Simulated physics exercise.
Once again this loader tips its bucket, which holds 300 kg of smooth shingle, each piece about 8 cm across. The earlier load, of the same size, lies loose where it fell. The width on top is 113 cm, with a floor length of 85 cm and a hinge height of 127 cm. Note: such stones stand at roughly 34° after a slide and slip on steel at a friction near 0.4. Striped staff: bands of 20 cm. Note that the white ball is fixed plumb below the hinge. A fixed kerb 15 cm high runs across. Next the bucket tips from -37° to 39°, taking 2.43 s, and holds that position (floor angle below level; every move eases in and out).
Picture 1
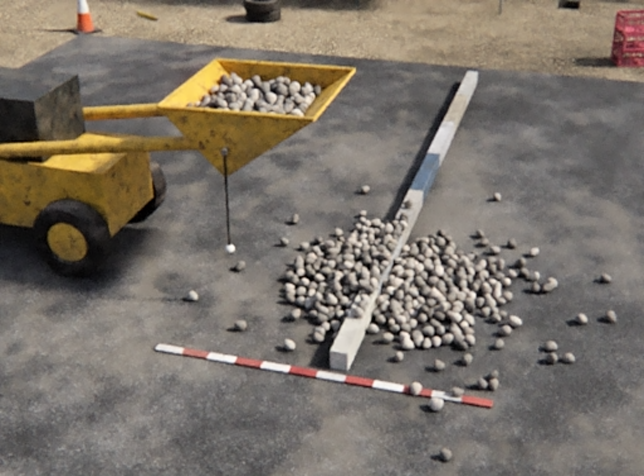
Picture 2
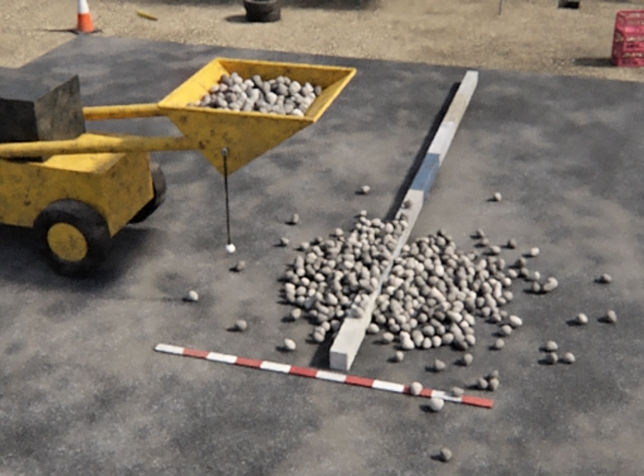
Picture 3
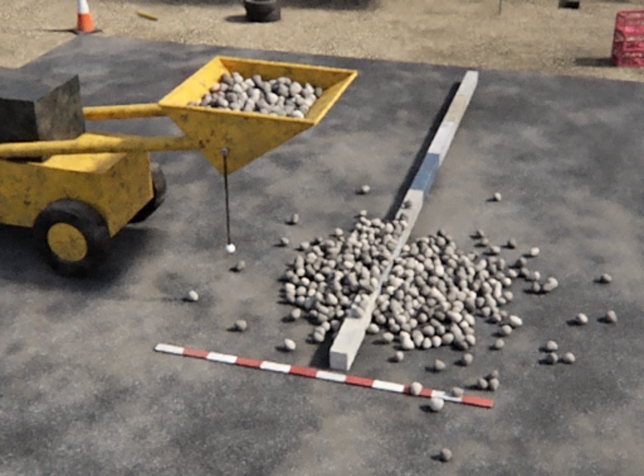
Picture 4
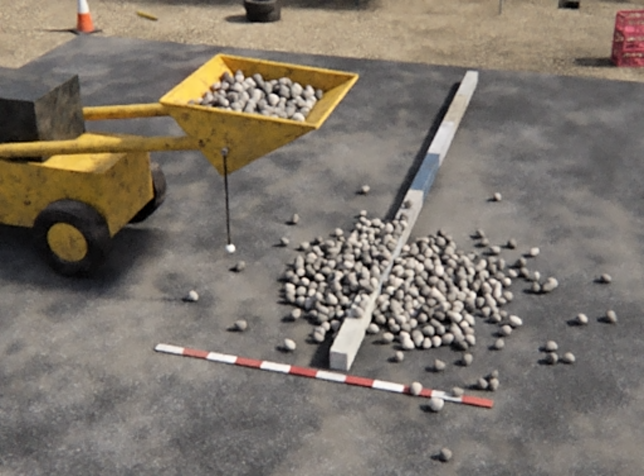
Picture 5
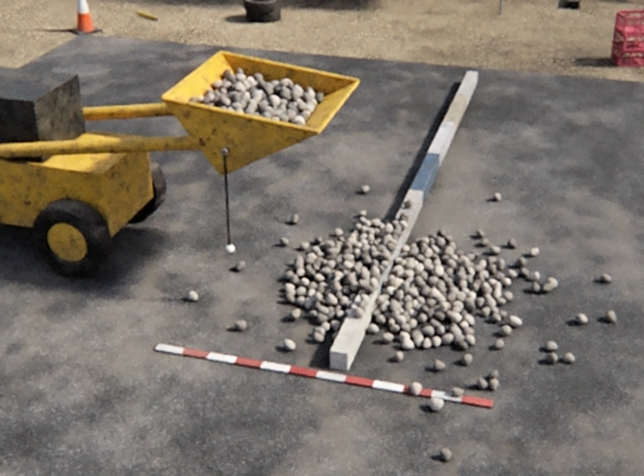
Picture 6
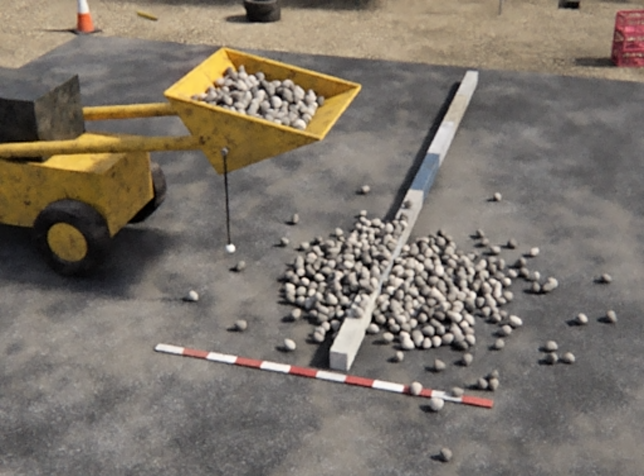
On dark tarmac, a yellow loader slowly tilts its stone-filled bucket slightly downward at the lip.
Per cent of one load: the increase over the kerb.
30 percent.
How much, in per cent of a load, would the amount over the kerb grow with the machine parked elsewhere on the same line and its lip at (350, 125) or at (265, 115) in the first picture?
First place: Roughly 80 %; second place: Roughly 0 %.
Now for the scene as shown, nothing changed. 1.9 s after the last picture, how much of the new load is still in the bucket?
Reading: Near 5 % of the load.
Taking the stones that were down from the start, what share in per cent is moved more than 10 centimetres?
Near 10 per cent, I reckon.
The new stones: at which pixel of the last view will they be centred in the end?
They end up centred around (358, 265).
Then, 1.2 s after the last picture the floor is at 27°; in per cent of one load, 90 in the bucket, 59 on this side of the kerb, 51 over the kerb; the foremost stones are at (587, 316).
Then, 1.9 s after the last picture the floor is at 39°; in per cent of one load, 5 in the bucket, 127 on this side of the kerb, 69 over the kerb; the foremost stones are at (587, 316).
Then, 2.3 s after the last picture the floor is at 39°; in per cent of one load, 0 in the bucket, 122 on this side of the kerb, 78 over the kerb; the foremost stones are at (587, 316).
Then, 4.9 s after the last picture the floor is at 39°; in per cent of one load, 0 in the bucket, 119 on this side of the kerb, 81 over the kerb; the foremost stones are at (587, 316). Net gain over the kerb, 30.
